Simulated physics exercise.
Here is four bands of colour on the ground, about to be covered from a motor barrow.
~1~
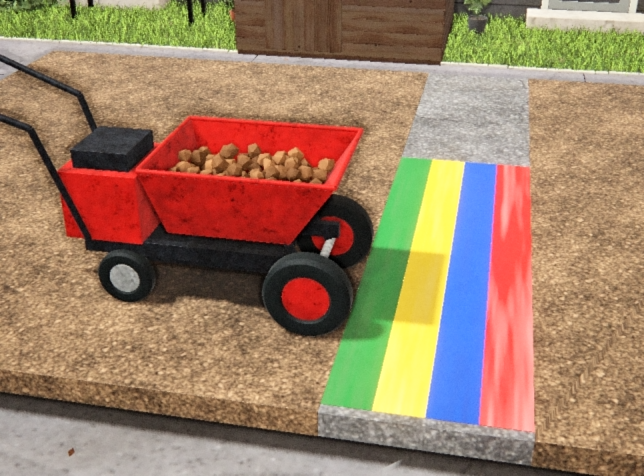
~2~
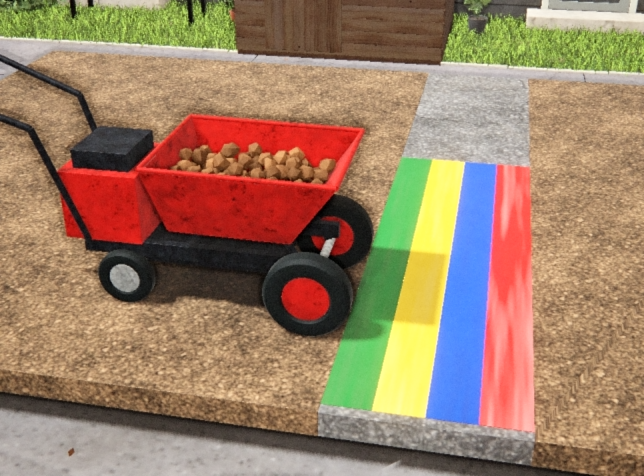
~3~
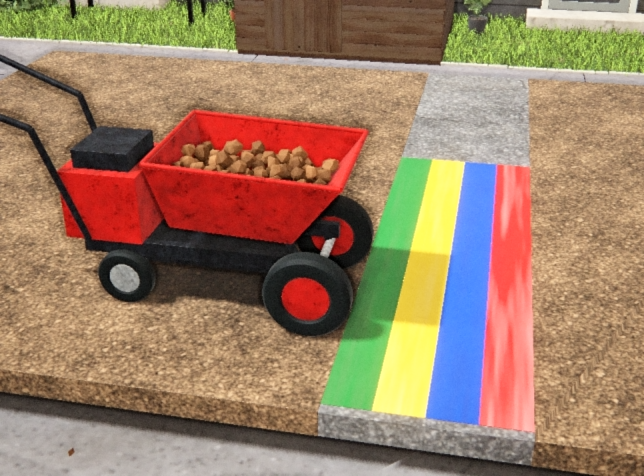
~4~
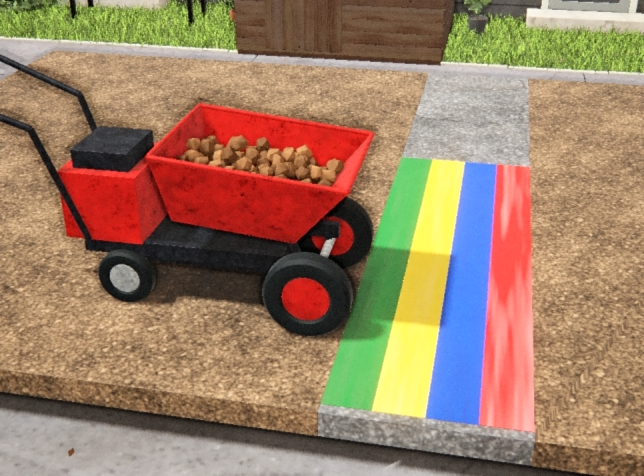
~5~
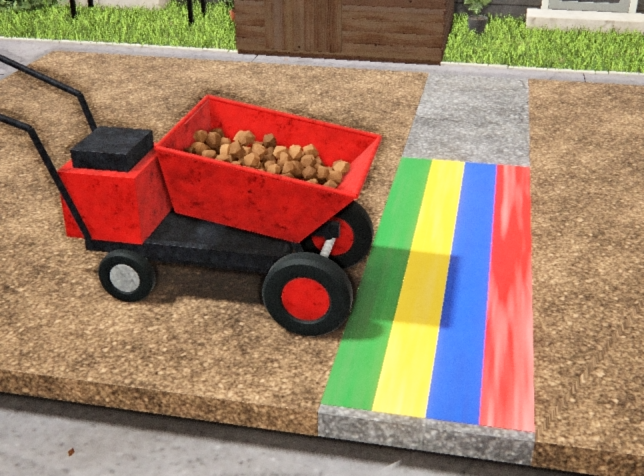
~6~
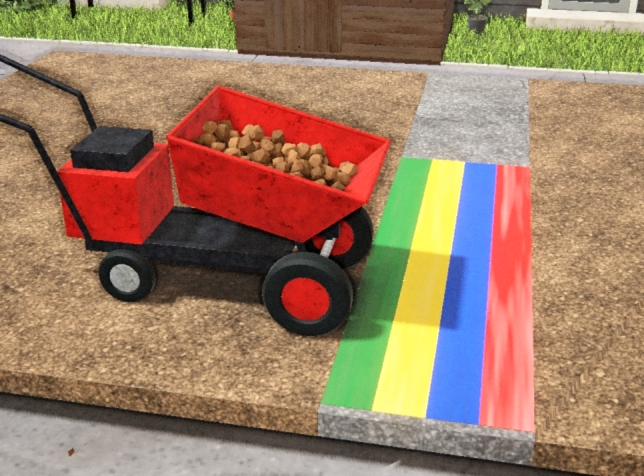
A red barrow's skip of brown clods tilts slightly to the right beside four coloured stripes.
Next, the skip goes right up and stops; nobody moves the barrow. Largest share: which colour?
Colour: Blue.
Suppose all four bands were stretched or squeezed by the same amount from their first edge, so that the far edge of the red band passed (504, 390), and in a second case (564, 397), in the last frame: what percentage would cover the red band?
About 30 % and 30 %.
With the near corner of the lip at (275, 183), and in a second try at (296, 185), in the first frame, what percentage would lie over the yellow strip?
First spot 40 per cent, second spot 30 per cent.
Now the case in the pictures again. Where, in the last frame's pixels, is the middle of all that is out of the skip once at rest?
Somewhere around (491, 307) in the final view.
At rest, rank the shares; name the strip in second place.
I'd say red.
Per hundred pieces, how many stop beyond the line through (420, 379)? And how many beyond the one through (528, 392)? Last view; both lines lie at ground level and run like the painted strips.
90 and 30 in a hundred.
Soon, skip tipped steeply; all in the skip.
A while on, skip tipped right over; most in the skip; about a quarter over the blue strip; a stray few over the red strip; a stray few falling.
Towards the end, skip tipped right over; a small part in the skip; a stray few over the yellow strip; about a third over the blue strip; about a quarter over the red strip; about a quarter off the paint.
Finally, skip tipped right over; a small part in the skip; none over the green strip; a small part over the yellow strip; about a third over the blue strip; about a quarter over the red strip; about a quarter off the paint.
